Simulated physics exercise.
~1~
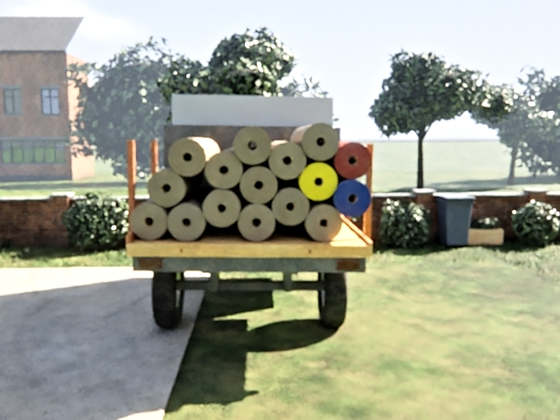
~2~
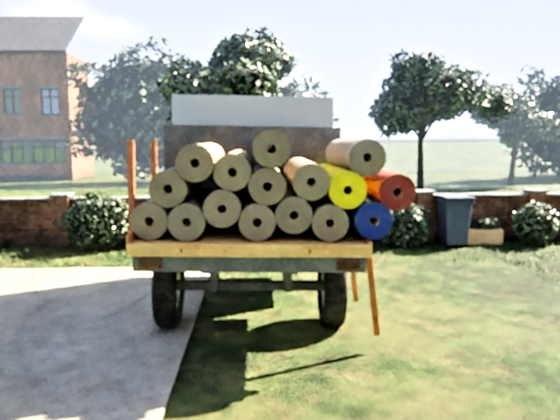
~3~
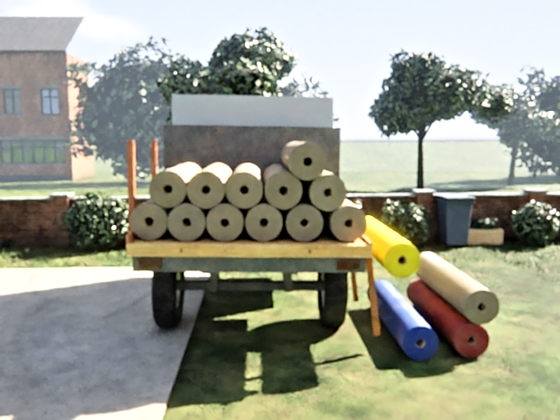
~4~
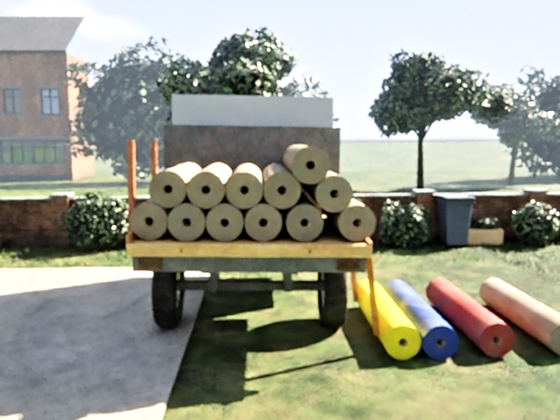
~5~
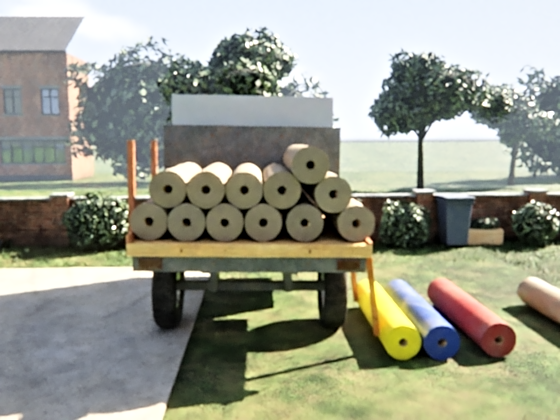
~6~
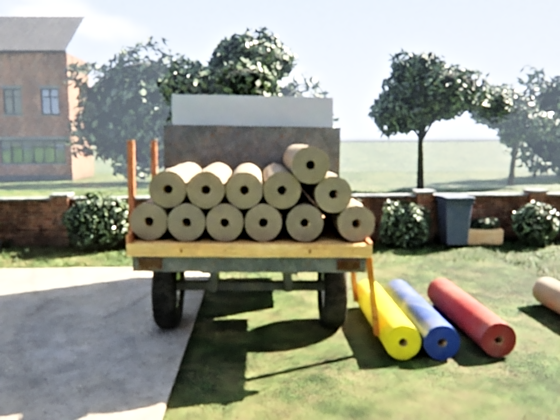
On the grass, four rolls tumble off a flatbed's right side and settle there.
